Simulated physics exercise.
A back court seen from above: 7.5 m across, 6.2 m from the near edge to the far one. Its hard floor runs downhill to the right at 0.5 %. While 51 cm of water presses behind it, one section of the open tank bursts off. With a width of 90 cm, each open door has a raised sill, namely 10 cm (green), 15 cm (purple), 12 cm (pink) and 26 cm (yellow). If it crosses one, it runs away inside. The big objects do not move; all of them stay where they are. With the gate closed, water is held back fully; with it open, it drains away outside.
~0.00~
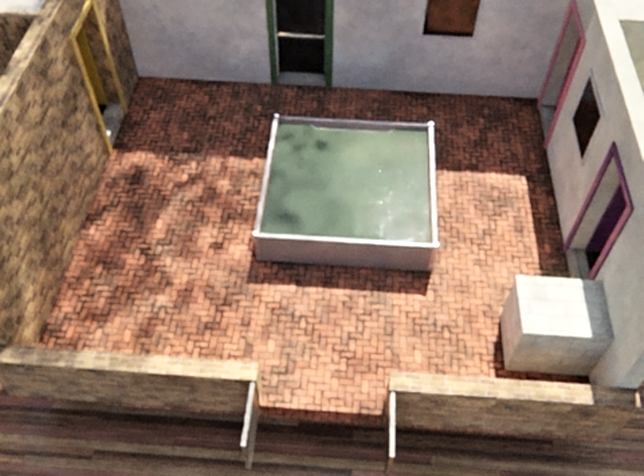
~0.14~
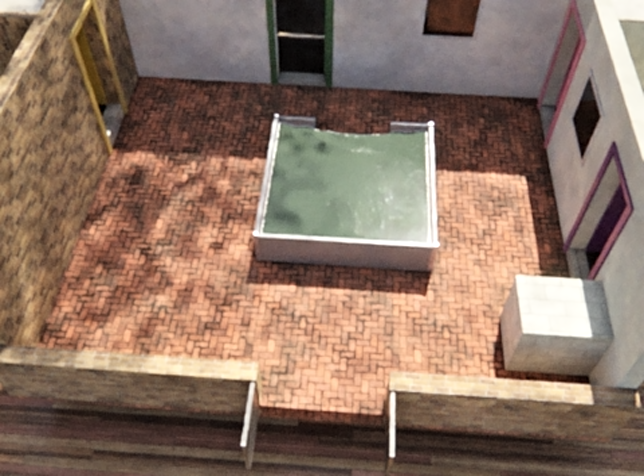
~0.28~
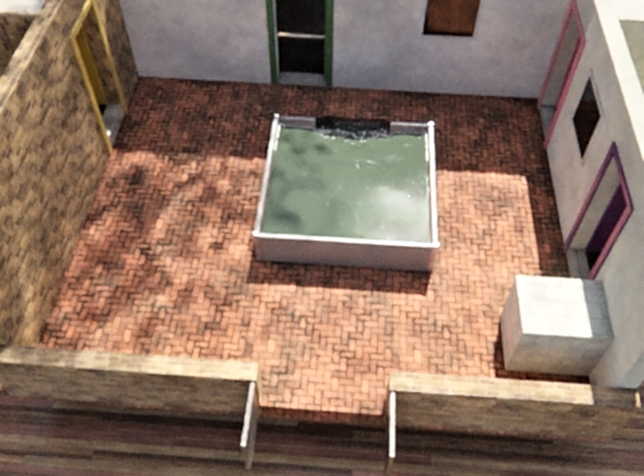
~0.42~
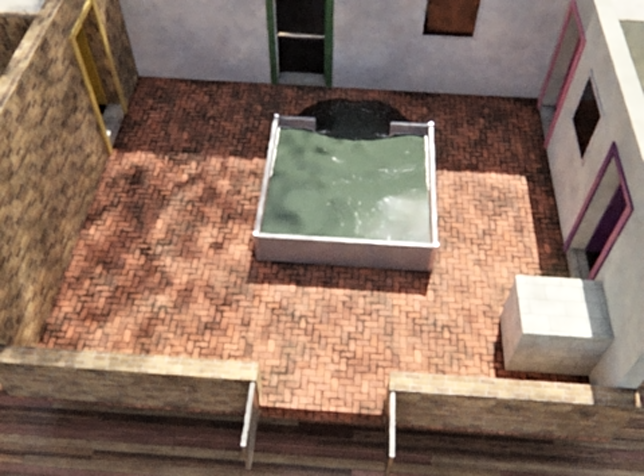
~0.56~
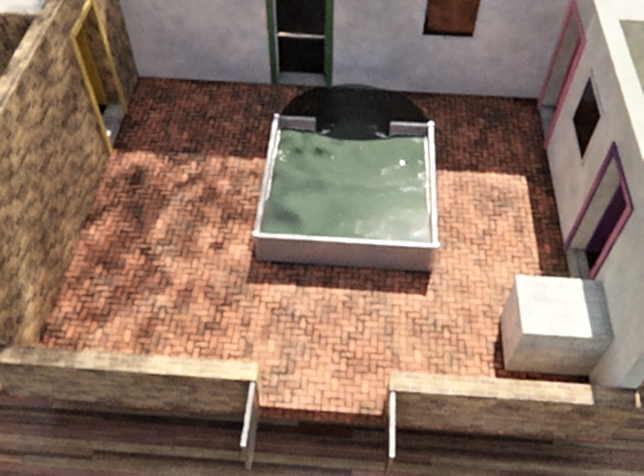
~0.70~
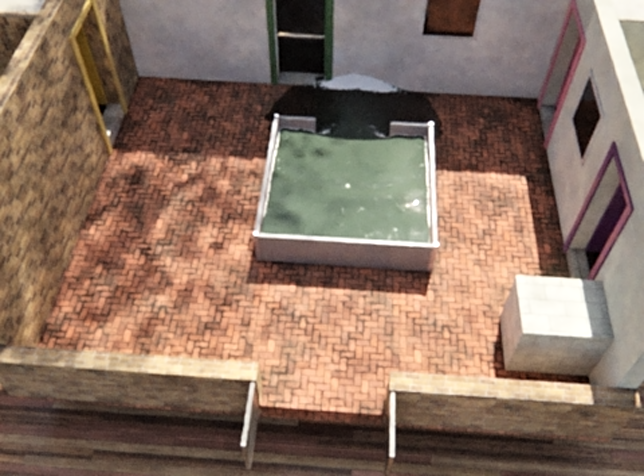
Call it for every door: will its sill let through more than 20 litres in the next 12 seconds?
Green door - it will, purple door - it will not, pink door - it will, yellow door - it will not.
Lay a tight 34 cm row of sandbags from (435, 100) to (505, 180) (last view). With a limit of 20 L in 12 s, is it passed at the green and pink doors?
So the green door comes out too high while the pink door comes out low enough.
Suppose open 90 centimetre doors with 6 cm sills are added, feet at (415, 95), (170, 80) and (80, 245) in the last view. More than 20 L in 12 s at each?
In sequence the answers are more than that, more than that and less than that.
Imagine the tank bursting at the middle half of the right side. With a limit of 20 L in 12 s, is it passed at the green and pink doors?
For green, too little; for pink, too much.
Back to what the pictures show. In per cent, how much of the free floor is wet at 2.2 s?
Wet share: Near 20 percent.
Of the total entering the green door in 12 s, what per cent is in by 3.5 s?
Some 70 in a hundred.
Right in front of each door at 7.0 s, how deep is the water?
Depths in centimetres - green: 12, purple: 8, pink: 15, yellow: 10.
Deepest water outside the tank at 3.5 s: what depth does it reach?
I'd put it at close to 25 cm.
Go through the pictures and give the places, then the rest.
Still water, 51 cm deep, in the open tank at (349, 179), in the first picture.
The front is at a hidden place, 0.7 m from the gap on the open tank's far side; 0.2 m2 of floor is under water; 51 cm left at the back of the open tank, in the second picture.
Water pours out on the open tank's far side and has run 0.9 m, to a hidden place; typically 8 cm deep outside, 51 cm at the open tank's back, in the third picture.
Water pours out on the open tank's far side and has run 1.2 m, to (332, 102); typically 7 cm deep outside, 51 cm at the open tank's back, in the fourth picture.
Water pours out on the open tank's far side and has run 1.7 m, to (323, 87); typically 6 cm deep outside, 51 cm at the open tank's back, in the fifth picture.
Water pours out on the open tank's far side and has run 1.9 m, to (301, 86); typically 6 cm deep outside, 51 cm at the open tank's back, in the sixth picture.
After 1.4 s water covers 10 % of the floor and is deepest (38 cm) near (359, 89); green door 22 cm at the sill, 12 L in, purple door not reached, pink door not reached, yellow door not reached.
After 2.2 s water covers 20 % of the floor and is deepest (36 cm) near (359, 89); green door 24 cm at the sill, 60 L in, purple door not reached, pink door 19 cm at the sill, 1 L in, yellow door not reached.
After 3.5 s water covers 40 % of the floor and is deepest (25 cm) near (524, 98); green door 18 cm at the sill, 128 L in, purple door not reached, pink door 23 cm at the sill, 50 L in, yellow door 13 cm at the sill, 0 L in.
After 7.0 s water covers 85 % of the floor and is deepest (16 cm) near (538, 118); green door 12 cm at the sill, 177 L in, purple door 8 cm at the sill, 0 L in, pink door 15 cm at the sill, 115 L in, yellow door 10 cm at the sill, 0 L in.
After 12.0 s water covers 100 % of the floor and is deepest (10 cm) near (561, 315); green door 6 cm at the sill, 180 L in, purple door 10 cm at the sill, 0 L in, pink door 9 cm at the sill, 119 L in, yellow door 5 cm at the sill, 0 L in.
